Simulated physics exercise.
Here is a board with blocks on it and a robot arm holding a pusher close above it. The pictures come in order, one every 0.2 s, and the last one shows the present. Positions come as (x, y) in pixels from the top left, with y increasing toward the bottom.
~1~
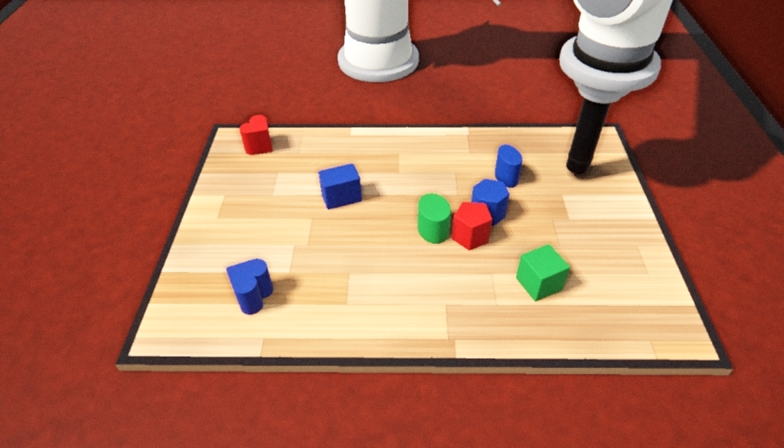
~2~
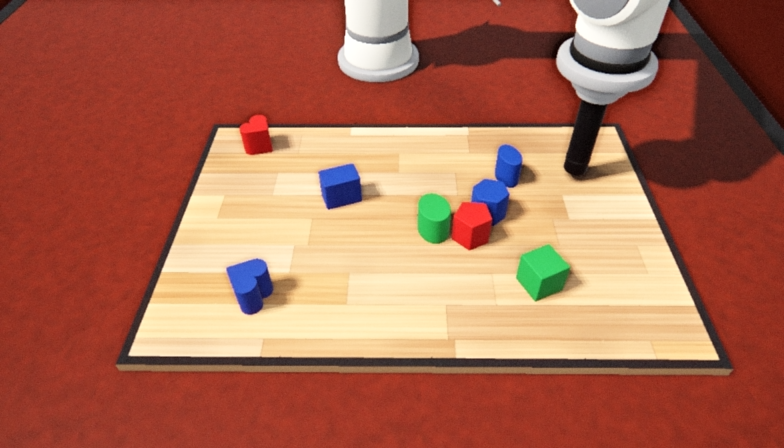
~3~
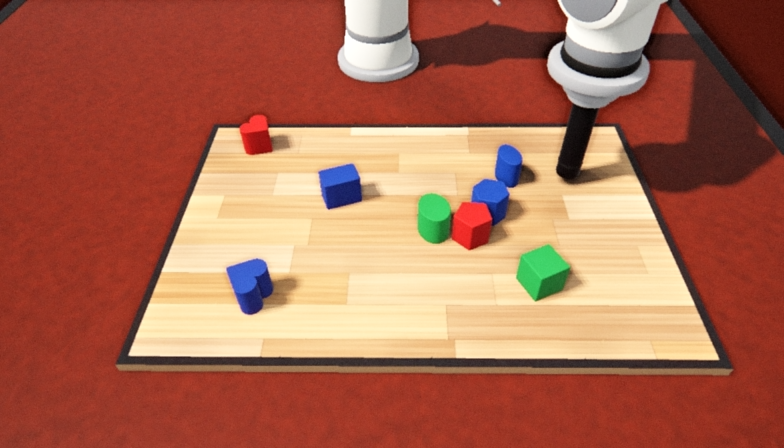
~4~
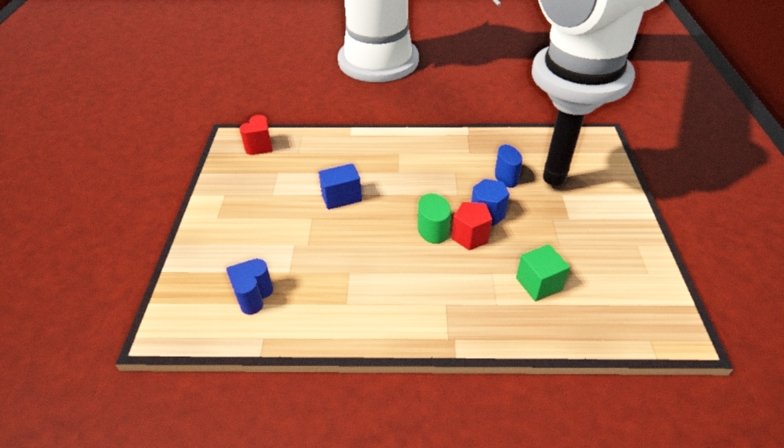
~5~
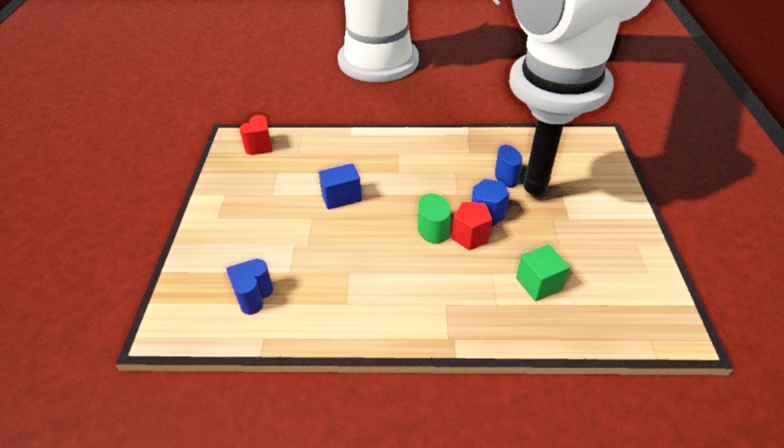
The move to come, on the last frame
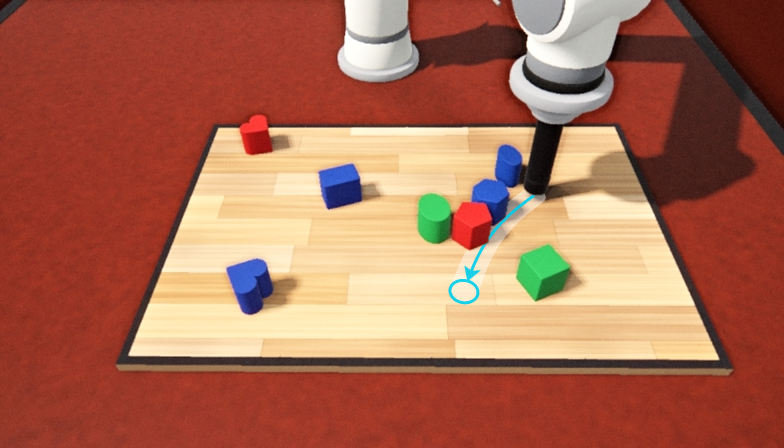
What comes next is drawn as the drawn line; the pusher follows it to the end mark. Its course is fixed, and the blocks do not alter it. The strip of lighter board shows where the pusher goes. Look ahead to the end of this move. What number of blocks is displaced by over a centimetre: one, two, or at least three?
Total: Two.
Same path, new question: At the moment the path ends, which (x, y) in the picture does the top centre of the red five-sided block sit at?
My prediction: (450, 228).
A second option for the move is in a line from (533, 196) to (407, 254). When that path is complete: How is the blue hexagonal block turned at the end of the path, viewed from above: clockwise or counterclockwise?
From above, the turn goes clockwise.
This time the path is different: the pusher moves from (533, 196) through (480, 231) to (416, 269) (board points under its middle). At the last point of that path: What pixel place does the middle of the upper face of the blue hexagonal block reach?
The spot you're after is about (457, 195) in the image.
The drawn path runs from (533, 196) over (491, 235) to (464, 291).
On the path given first. One third of the way, pusher at (505, 213); red five-sided block at (468, 216); blue hexagonal block at (478, 192), turned 15° clockwise.
Two thirds of the way, pusher at (481, 245); green oval block at (429, 206), turned 15° clockwise; red five-sided block at (452, 226), turned 25° clockwise; blue hexagonal block at (473, 192), turned 30° clockwise.
At the end, pusher at (465, 284); green oval block at (429, 206), turned 15° clockwise; red five-sided block at (450, 228), turned 35° clockwise; blue hexagonal block at (473, 192), turned 30° clockwise; blue oval block not moved.
